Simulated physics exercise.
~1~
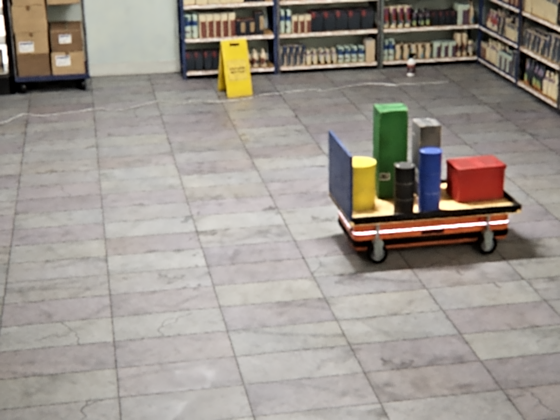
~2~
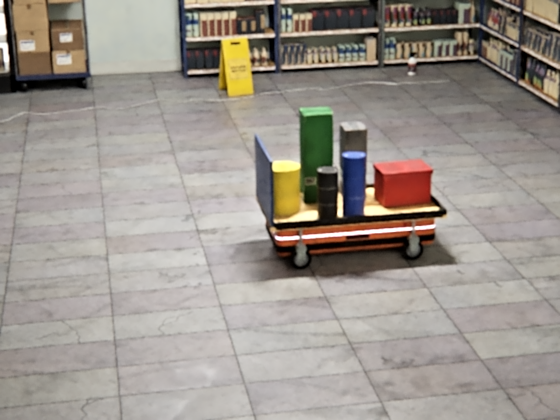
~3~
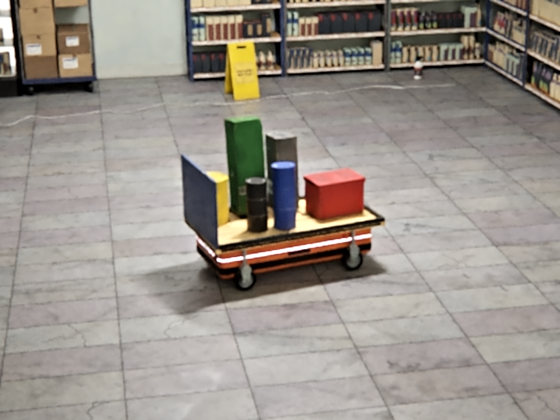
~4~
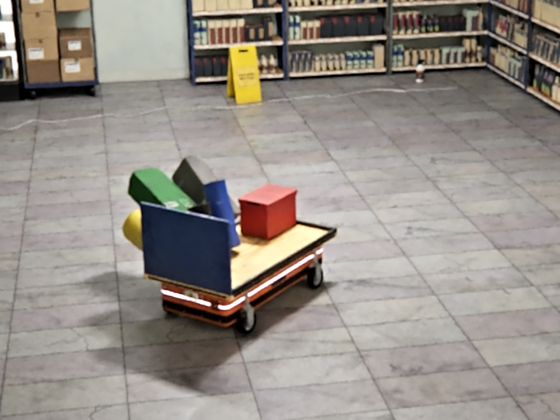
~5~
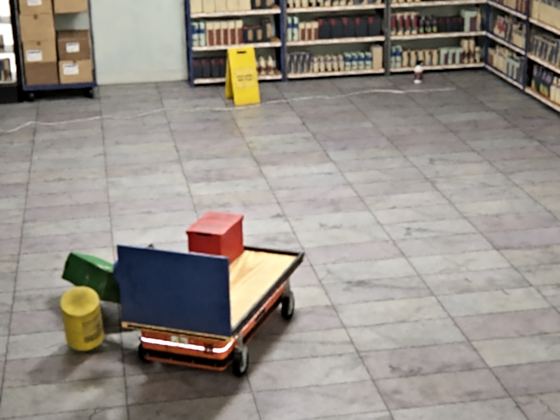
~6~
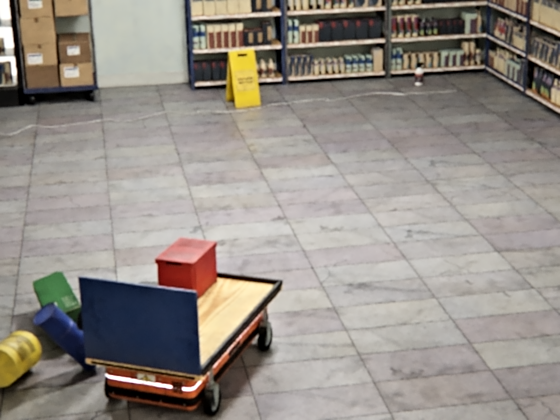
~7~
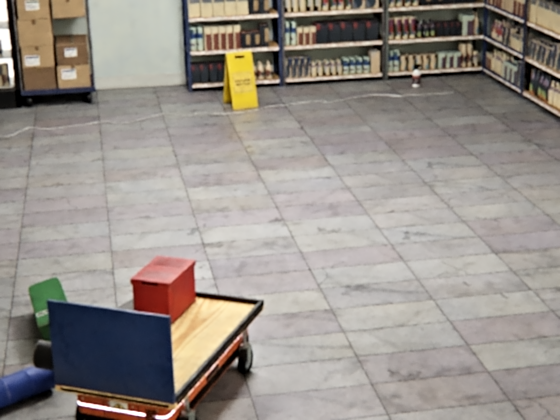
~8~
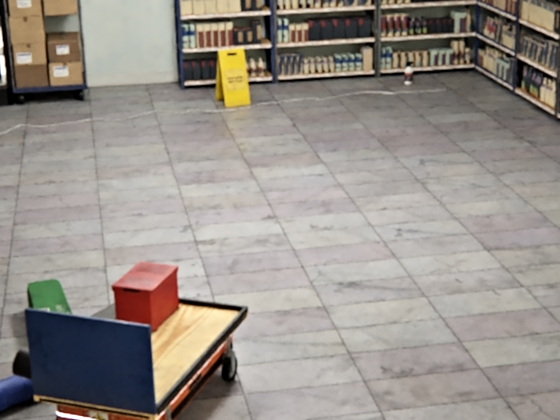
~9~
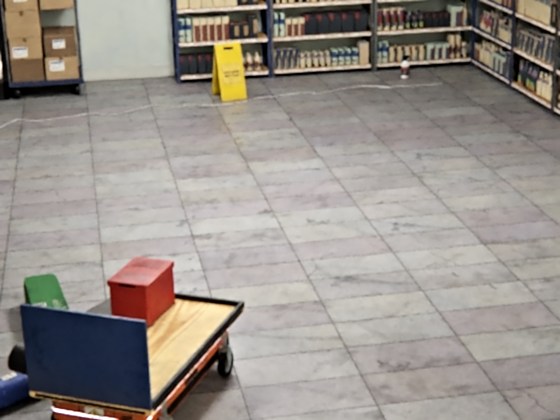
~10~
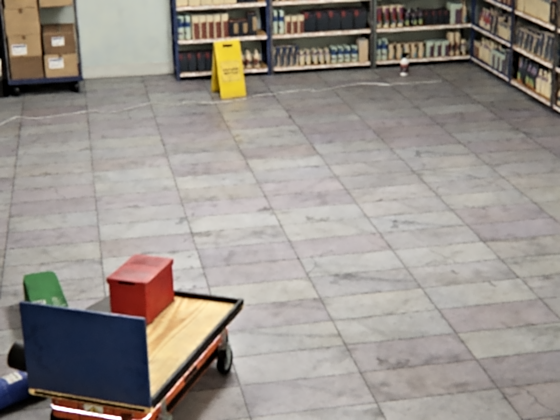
A flat cart carrying a red tote and several upright containers rolls left and swings toward the viewer, its upright blue board leading, as the green box, yellow pail and others topple off onto the floor; it stops at lower left with the red tote still standing aboard.
